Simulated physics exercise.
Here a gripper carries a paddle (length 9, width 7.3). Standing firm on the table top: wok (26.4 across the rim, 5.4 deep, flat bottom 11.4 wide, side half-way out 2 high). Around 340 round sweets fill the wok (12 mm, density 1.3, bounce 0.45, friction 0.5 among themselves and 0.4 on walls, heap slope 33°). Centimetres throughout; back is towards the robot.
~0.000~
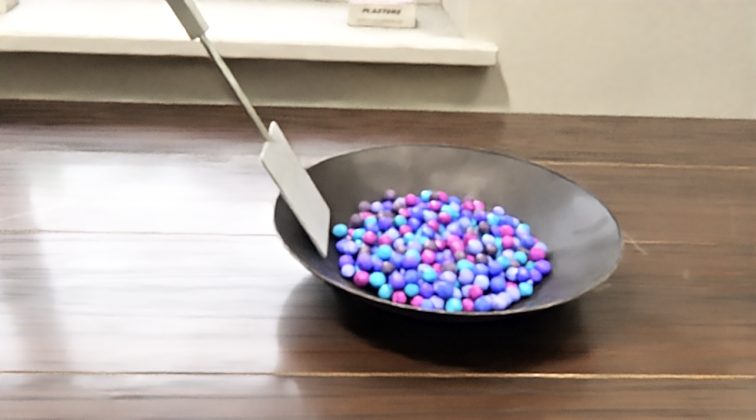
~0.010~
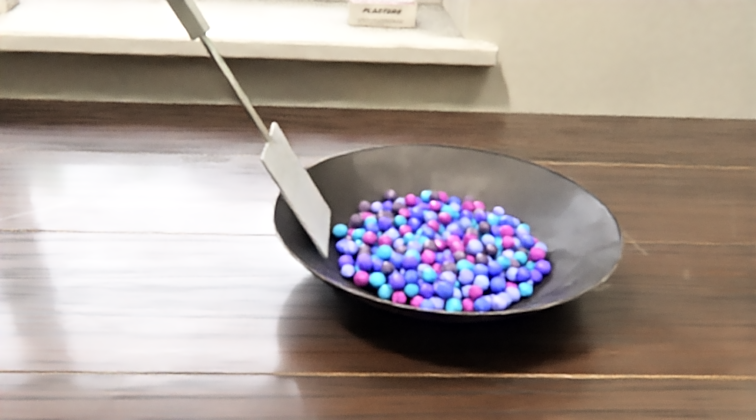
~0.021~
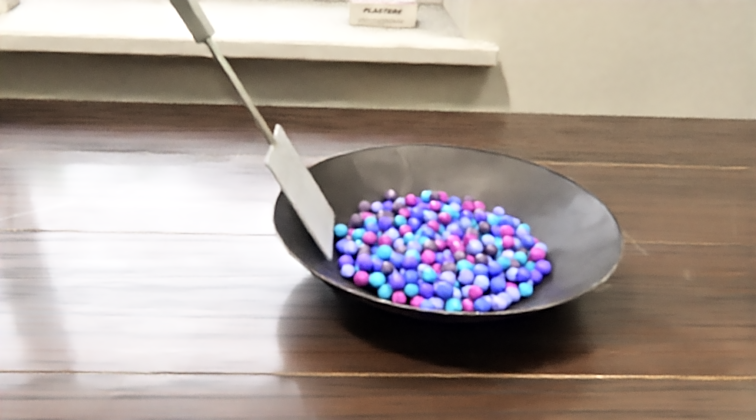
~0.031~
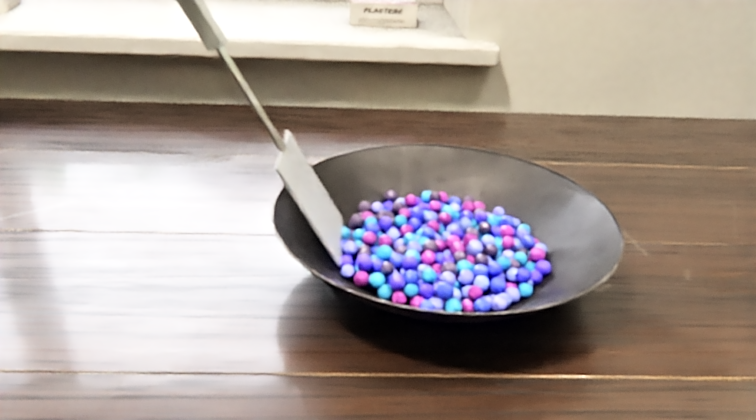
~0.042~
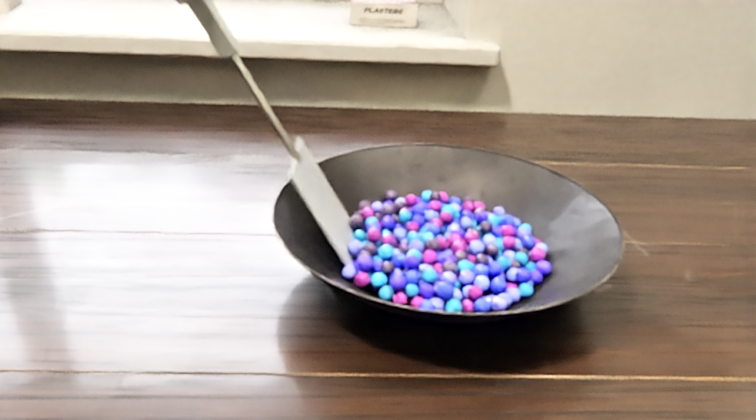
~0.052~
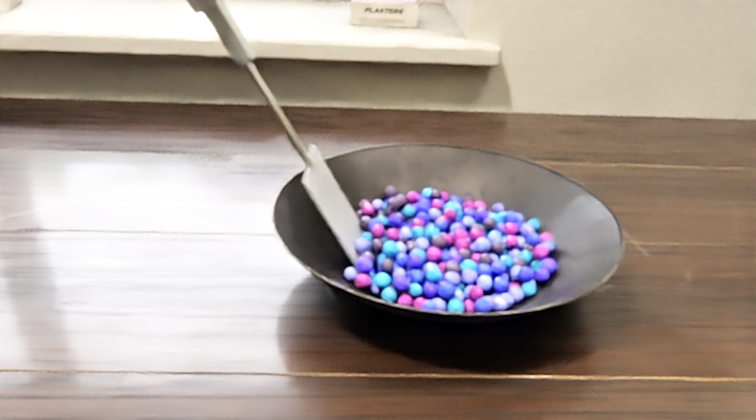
A wide black wok sits on a glossy dark wooden table, seen from slightly above, with a white ledge and a small labelled box against the pale wall behind. Small round sweets in blue, purple, pink and turquoise are heaped inside it, and a grey paddle slants in from the upper left. The paddle slides slowly right and slightly down, nudging the nearest sweets, while the view stays still.
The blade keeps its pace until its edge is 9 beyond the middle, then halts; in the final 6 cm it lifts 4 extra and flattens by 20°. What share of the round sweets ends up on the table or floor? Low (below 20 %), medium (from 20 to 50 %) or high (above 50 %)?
On the table or floor the share is medium, from 20 to 50 %.
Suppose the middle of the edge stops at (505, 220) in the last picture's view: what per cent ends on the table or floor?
Some 10 per cent.
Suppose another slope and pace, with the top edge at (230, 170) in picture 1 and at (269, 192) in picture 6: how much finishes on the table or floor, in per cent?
About 35 per cent.
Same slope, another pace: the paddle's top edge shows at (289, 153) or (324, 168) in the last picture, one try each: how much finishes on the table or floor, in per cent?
Some 20 and 45 per cent.
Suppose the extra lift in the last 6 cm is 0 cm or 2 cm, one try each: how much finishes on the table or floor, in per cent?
Some 35 and 45 per cent.
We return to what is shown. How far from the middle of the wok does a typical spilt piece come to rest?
Some 32 cm.
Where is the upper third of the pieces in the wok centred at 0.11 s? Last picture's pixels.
Near (496, 237).
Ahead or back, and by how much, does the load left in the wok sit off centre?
Some 3.0 cm ahead.
After 0.11 s, sloping 61°, highest piece 11 above the table; 341 in the wok, 3 on the blade or in flight.
After 0.17 s, sloping 56°, highest piece 22 above the table; 332 in the wok, 12 on the blade or in flight.
After 0.39 s, sloping 41°, highest piece 34 above the table; 221 in the wok, 81 on the table or floor, 42 on the blade or in flight.
After 1.44 s, sloping 41°, highest piece 5 above the table; 221 in the wok, 123 on the table or floor.
At rest, 221 in the wok, 123 on the table or floor. That is 36 % on the table or floor.
